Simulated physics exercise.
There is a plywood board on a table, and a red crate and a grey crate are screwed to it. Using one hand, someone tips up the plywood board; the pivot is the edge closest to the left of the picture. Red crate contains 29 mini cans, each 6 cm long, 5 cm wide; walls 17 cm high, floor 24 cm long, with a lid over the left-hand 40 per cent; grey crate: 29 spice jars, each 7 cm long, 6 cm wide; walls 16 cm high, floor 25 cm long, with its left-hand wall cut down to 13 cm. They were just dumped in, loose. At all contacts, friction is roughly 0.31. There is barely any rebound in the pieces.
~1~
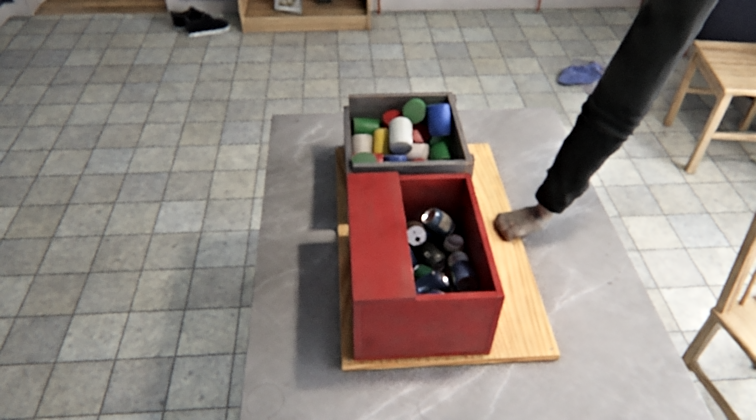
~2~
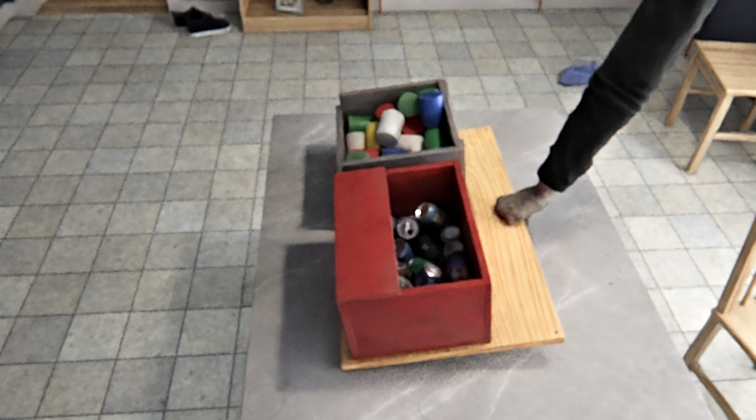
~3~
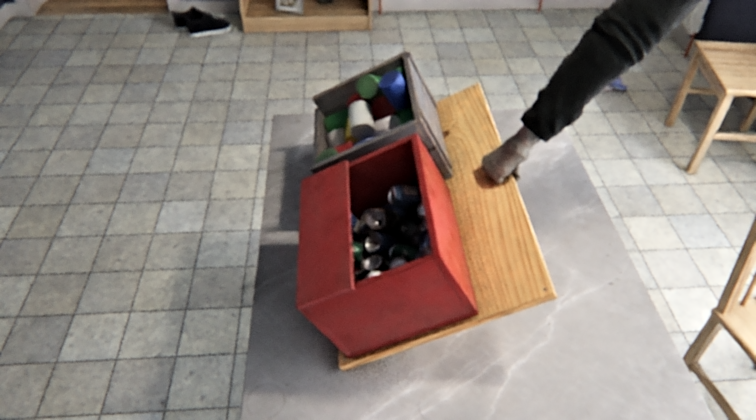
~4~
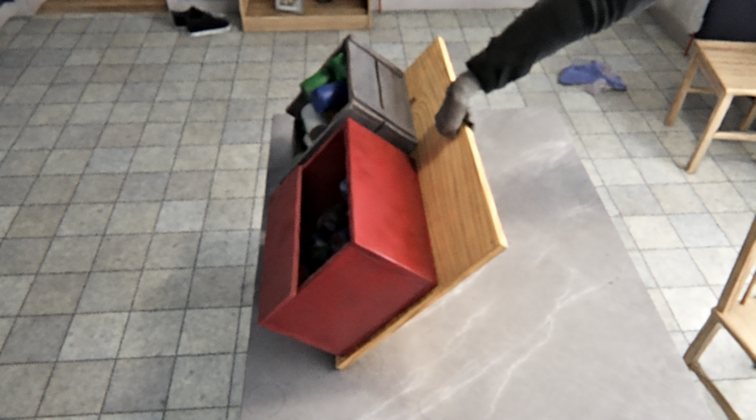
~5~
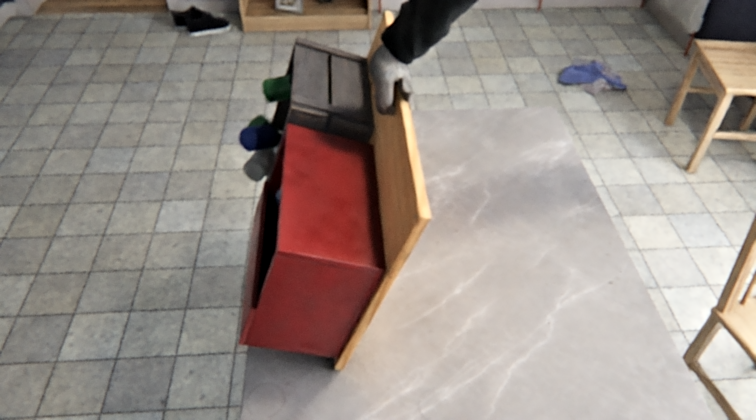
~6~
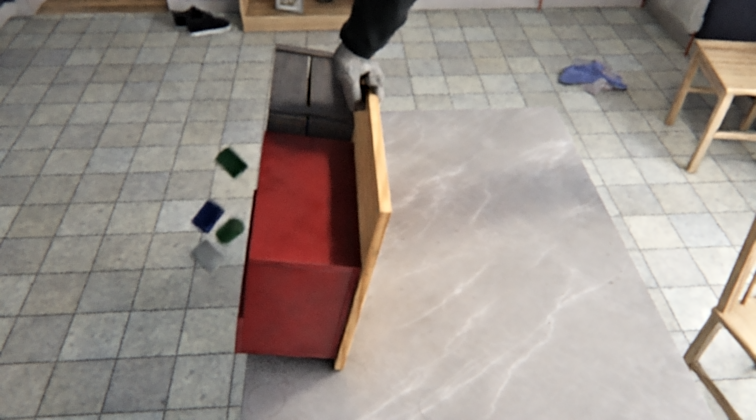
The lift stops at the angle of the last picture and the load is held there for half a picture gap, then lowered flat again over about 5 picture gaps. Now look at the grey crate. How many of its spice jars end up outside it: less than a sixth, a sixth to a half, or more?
The grey crate loses between a sixth and a half of its spice jars.
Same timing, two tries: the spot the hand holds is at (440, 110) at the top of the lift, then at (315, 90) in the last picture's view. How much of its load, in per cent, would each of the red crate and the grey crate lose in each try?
Loss per try - red crate 0 / 10 percent, grey crate 20 / 80 percent.
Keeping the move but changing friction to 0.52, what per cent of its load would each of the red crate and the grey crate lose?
In that case the red crate sheds 0 per cent, while the grey crate sheds 60 per cent.
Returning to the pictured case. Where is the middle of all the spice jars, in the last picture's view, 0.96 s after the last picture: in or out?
Centre approx. (370, 174).
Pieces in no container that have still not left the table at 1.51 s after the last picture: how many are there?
Roughly 1.
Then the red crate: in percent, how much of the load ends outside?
Red crate, 0 in a hundred gone.
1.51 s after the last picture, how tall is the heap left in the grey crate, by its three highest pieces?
It reaches close to 13 cm.
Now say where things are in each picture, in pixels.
In the first frame (we follow the rim corner now nearest the camera, unless another is named), grey crate (by its farthest rim corner) at (447, 93); red crate at (361, 300); tilt 0°; nothing out yet.
Grey crate at (438, 80); red crate at (345, 300); tilt 8°, in the second frame.
Red crate at (306, 305); tilt 28°, in the third frame.
Red crate at (266, 320); tilt 51°, in the fourth frame.
Red crate at (245, 338); tilt 71°; 1 out, the lowest jar at (258, 138), in the fifth frame.
Red crate at (241, 346); tilt 79°; 4 out, the lowest jar at (230, 231), in the sixth frame.
Then, 0.24 s after the last picture, tilt 73°; 0 of 29 out of the red crate and 6 of 29 out of the grey crate.
Then, 0.54 s after the last picture, tilt 34°; 0 of 29 out of the red crate and 9 of 29 out of the grey crate.
Then, 0.96 s after the last picture, tilt 0°; 0 of 29 out of the red crate and 9 of 29 out of the grey crate.
When it is over (1.51 s after the last picture), 0 of 29 out of the red crate and 9 of 29 out of the grey crate. Asked share, 9 of 29, 31 per cent.
